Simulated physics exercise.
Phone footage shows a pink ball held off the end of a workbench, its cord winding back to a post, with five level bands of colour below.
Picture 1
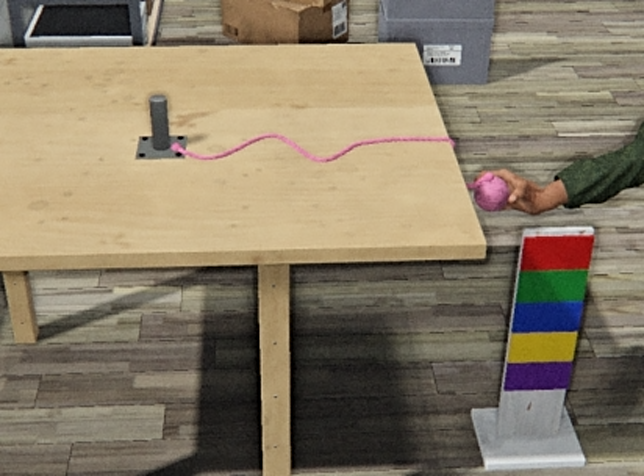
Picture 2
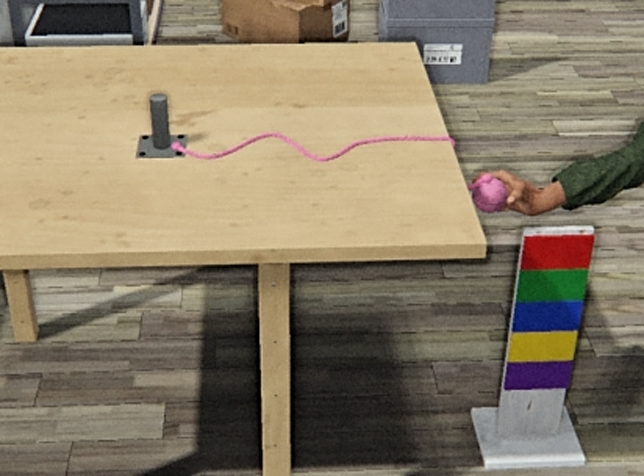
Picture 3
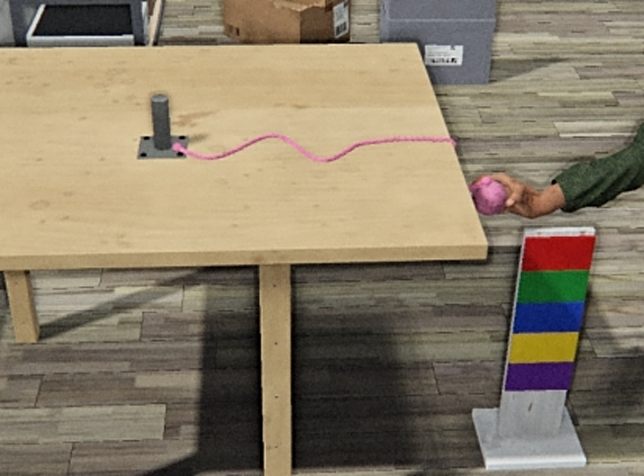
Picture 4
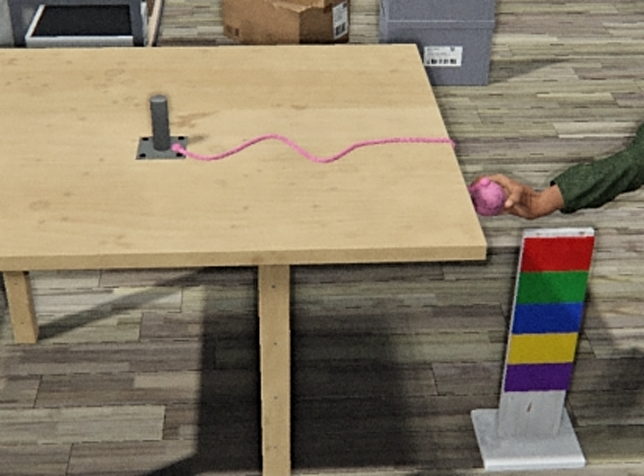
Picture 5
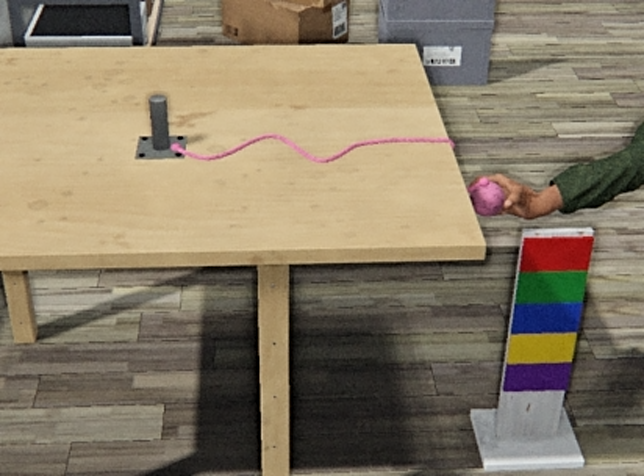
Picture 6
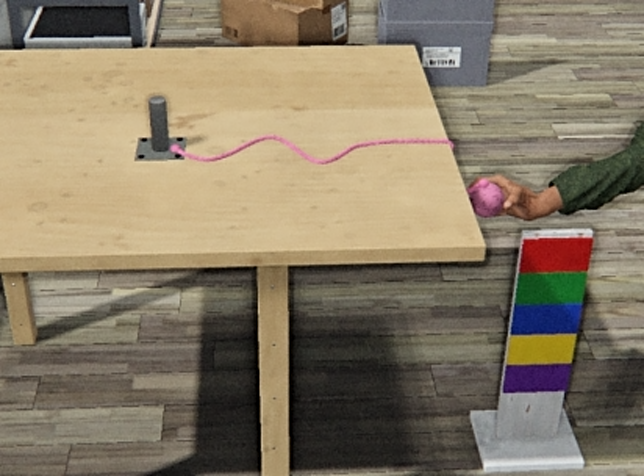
In a room with a plank floor, a hand in a dark green sleeve holds a pink ball just off the right end of a wooden table, above a stand with red, green, blue, yellow and purple bands. A wavy pink cord runs across the tabletop to a dark post, and practically nothing moves throughout.
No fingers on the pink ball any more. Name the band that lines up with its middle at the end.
It lines up with green.
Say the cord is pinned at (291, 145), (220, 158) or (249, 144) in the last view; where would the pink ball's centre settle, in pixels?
For the three tries you'd see (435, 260), (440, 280) and (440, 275).
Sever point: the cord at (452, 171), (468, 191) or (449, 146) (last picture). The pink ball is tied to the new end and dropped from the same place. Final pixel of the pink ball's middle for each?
Estimated positions in order: (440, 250); (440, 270); (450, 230).
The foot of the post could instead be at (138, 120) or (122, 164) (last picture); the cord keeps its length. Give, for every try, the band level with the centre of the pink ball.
For the first try, red; for the second, red.
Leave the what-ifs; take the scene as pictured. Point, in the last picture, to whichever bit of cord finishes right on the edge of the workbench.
That spot lies near (385, 142).
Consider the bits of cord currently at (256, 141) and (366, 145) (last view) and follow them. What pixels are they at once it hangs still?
They finish close to (280, 148) and close to (435, 149).
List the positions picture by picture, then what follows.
The first frame shows pink ball (491, 194); red (558, 255); green (552, 287); blue (548, 318); yellow (543, 348); purple (538, 377).
The second frame shows pink ball (490, 195); cord through (203, 157) (262, 137) (317, 159) (374, 141) (450, 144).
The third frame shows pink ball (489, 198).
The fourth frame shows pink ball (488, 199); cord through (203, 159) (262, 138) (317, 160) (374, 143) (450, 146).
The fifth frame shows pink ball (487, 199).
The sixth frame shows pink ball (487, 200); cord through (202, 160) (261, 139) (316, 161) (372, 144) (449, 147).
Early on, ball near (407, 280); level with green.
Midway, ball near (447, 289); level with green.
Finally, ball near (445, 291); level with green. The green one.
